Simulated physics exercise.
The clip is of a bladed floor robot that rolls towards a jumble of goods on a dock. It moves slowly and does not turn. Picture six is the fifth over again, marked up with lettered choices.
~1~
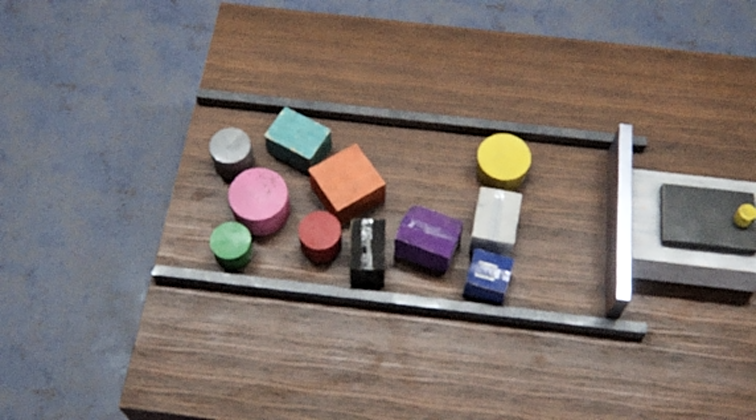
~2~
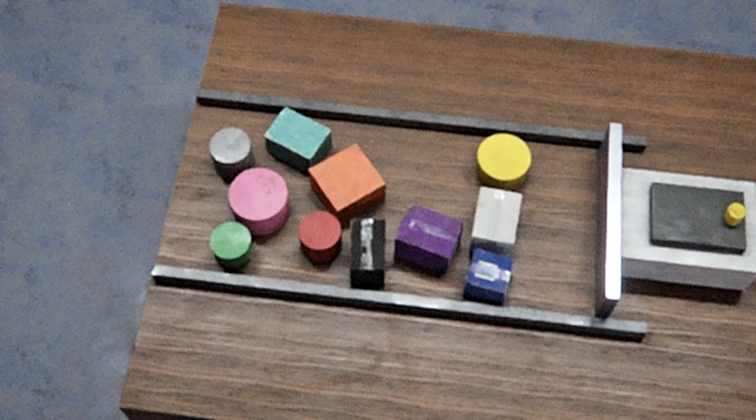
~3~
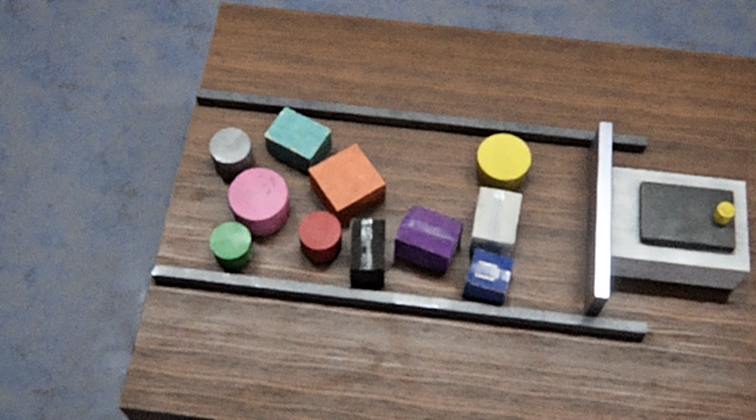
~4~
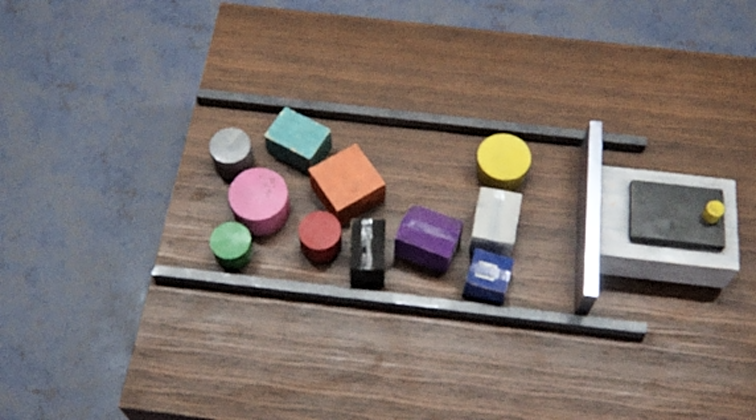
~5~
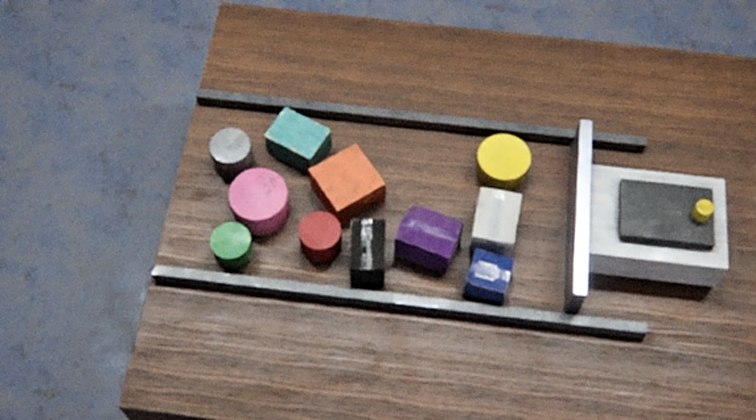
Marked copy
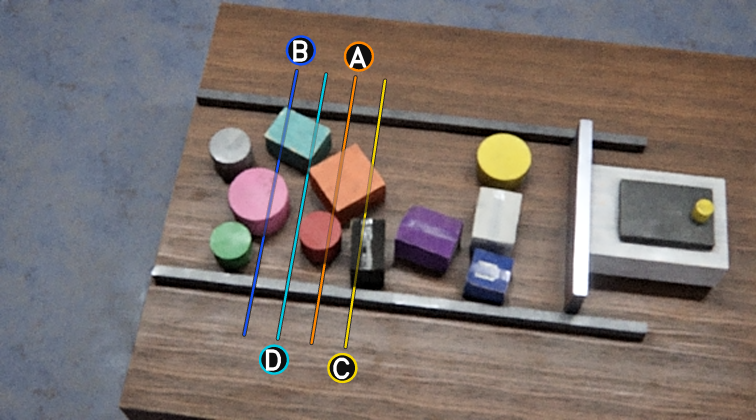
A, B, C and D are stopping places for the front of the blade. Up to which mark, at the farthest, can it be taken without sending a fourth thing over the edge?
It should halt at D.
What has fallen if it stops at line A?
It is the green pail.
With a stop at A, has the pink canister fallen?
By then, no.
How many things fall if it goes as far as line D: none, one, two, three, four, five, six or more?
Two.
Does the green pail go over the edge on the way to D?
By then, yes.
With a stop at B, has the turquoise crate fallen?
By then, no.
On the marked copy, A at (335, 201); B at (272, 194); C at (367, 204); D at (304, 197).
Taking D. A third of the way, robot (557, 200); red canister (315, 237); blue parcel (446, 274).
Two thirds of the way, robot (457, 189); green pail (176, 248); red canister (217, 241).
When it is over, robot (380, 181); green pail over the edge; red canister over the edge; two fallen.
As for the rest, A is within the limit but short; B drops five; C is within the limit but short.
